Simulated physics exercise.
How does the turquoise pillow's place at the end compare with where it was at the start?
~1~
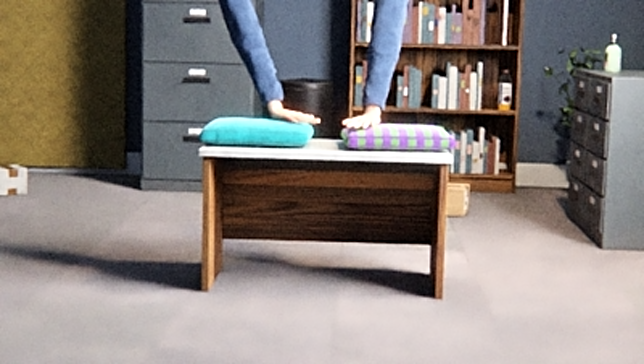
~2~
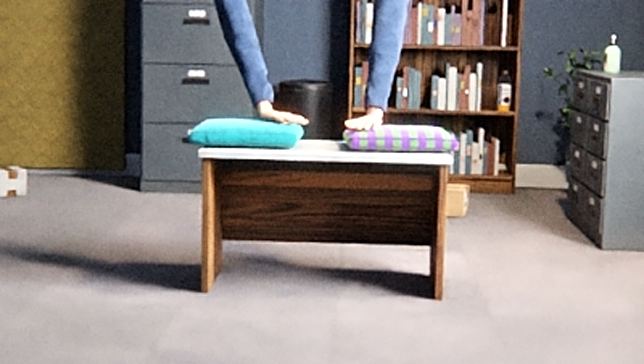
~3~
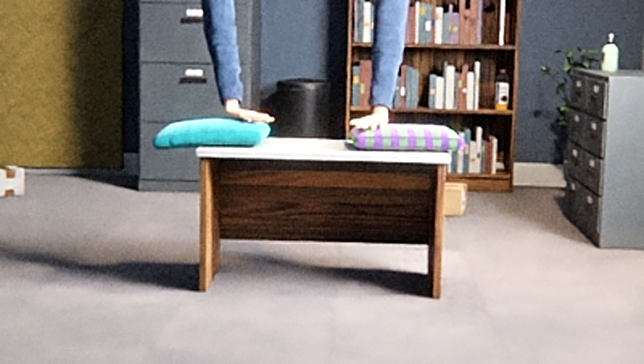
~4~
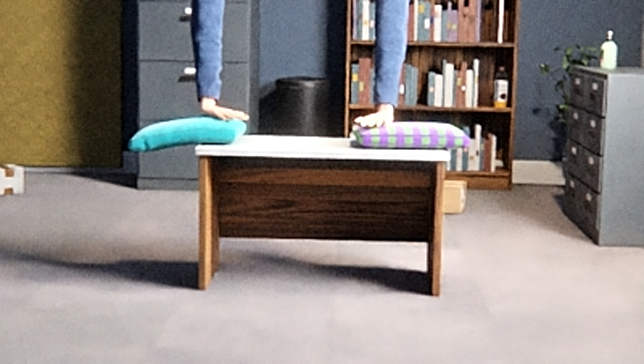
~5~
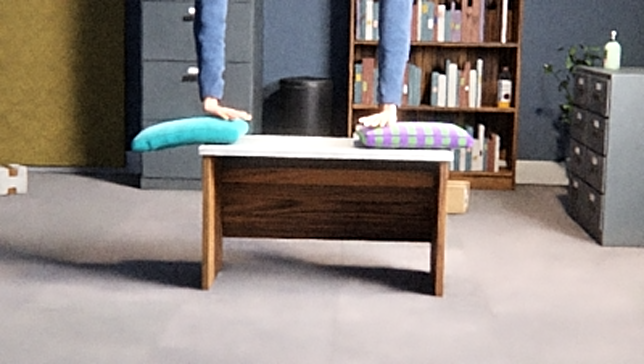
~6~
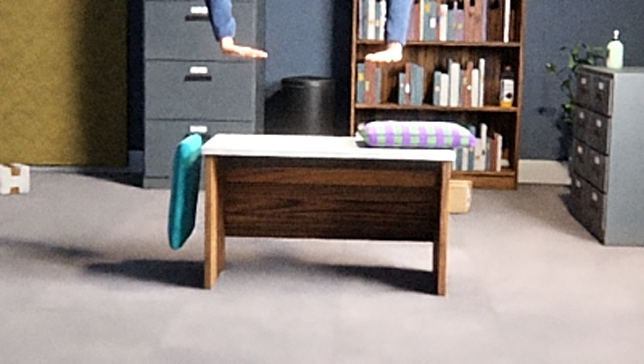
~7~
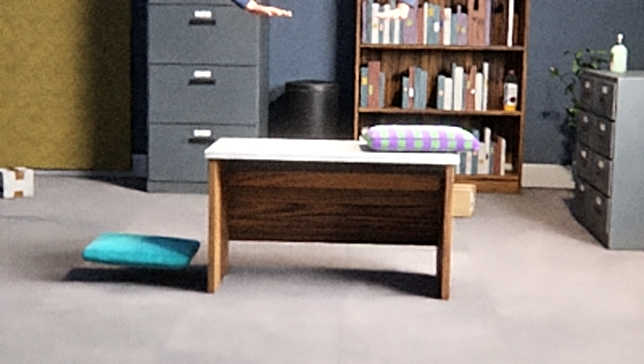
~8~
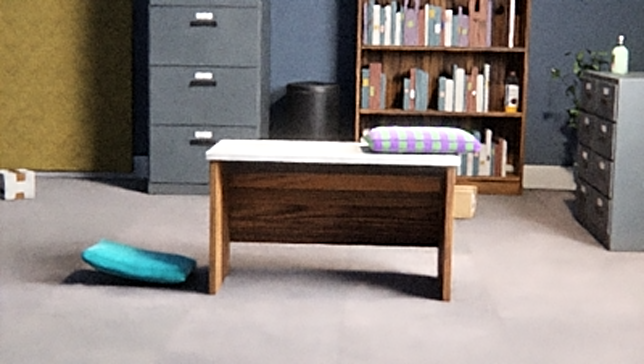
At the start it lay on top of the bench near the left end, under a hand. By the end it was lying on the floor to the left of the bench.
